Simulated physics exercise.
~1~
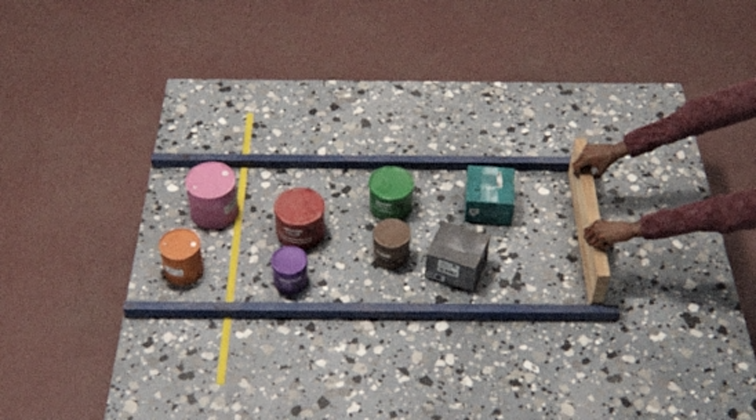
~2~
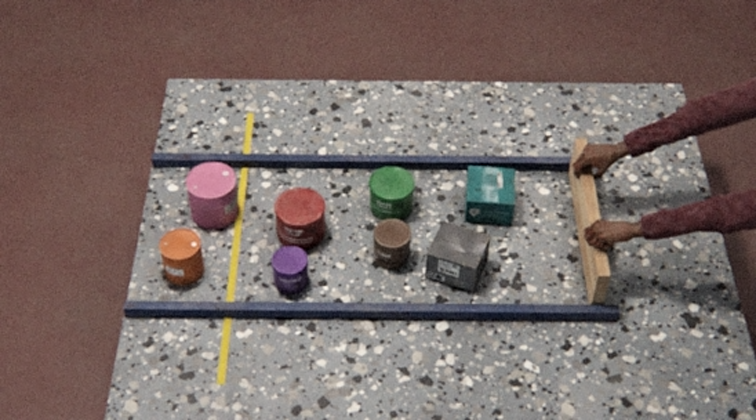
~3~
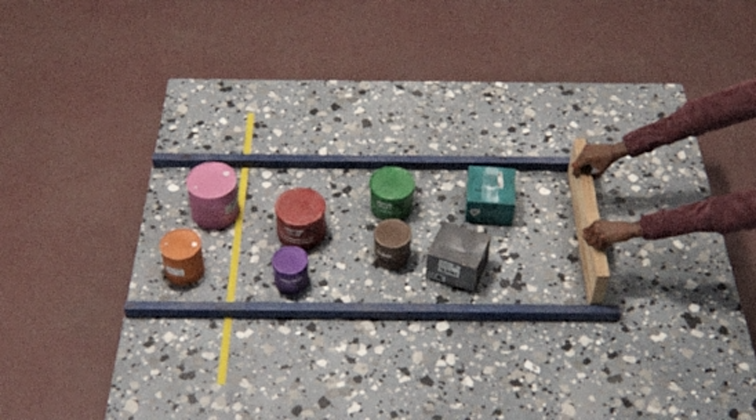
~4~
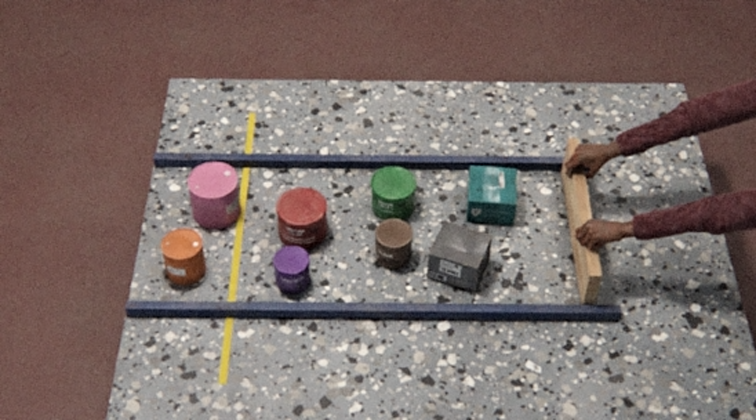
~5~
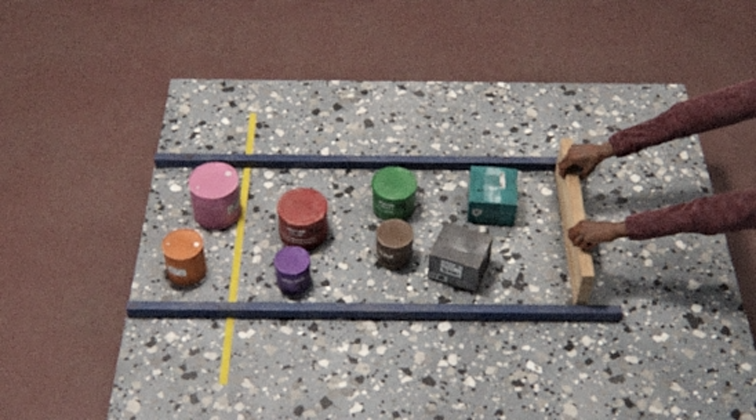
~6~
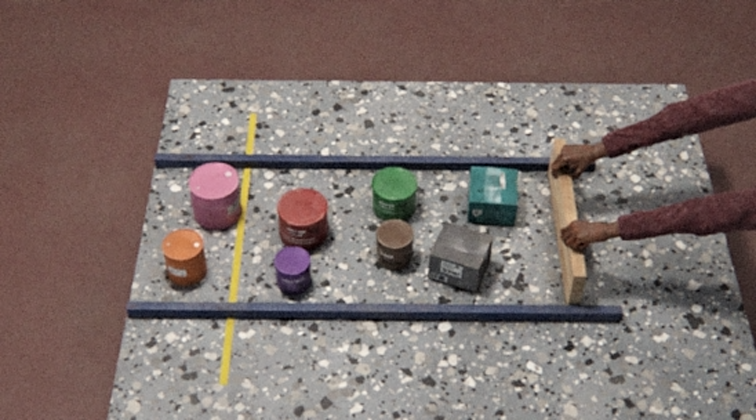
Two hands in dark maroon sleeves reach from the right, gripping a wooden plank on a speckled grey platform seen from above, with reddish-brown floor behind. Between two dark blue rails sit pink and orange canisters left of a yellow tape line, then red, purple, green and brown containers, and turquoise and grey boxes. The hands slide the plank slightly left, still short of the boxes, while the packages stay put.
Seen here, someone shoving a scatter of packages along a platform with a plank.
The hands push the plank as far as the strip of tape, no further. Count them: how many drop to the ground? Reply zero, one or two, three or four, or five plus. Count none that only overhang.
One or two.
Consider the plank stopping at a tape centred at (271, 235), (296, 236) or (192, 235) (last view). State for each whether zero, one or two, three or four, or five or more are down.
In the order of the places given: None; none; five or more.
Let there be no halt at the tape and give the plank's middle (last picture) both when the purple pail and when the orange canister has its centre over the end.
(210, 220) and (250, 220), more or less.
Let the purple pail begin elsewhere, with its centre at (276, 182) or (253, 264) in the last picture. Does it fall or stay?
Observed in order: Try one, it keeps its spot; try two, it keeps its spot.
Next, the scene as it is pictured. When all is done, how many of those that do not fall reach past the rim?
You'd get 0.
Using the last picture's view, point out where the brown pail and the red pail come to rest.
Final spots - brown pail (165, 255), red pail (174, 221).
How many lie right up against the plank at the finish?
Count: 2.
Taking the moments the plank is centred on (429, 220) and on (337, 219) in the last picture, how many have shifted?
At the one place 4, at the other 6.
A little later, none off yet; orange canister at rest near (185, 258); pink canister at rest near (216, 196); purple pail at rest near (293, 271).
Next, none off yet; orange canister at rest near (185, 258); pink canister at rest near (216, 196); purple pail moving near (289, 273).
Later still, none off yet; orange canister at rest near (185, 258); pink canister shifted a little near (189, 199); purple pail shifted well along near (226, 285).
When it is over, the number that fall off is one or two; down, pink canister and orange canister.
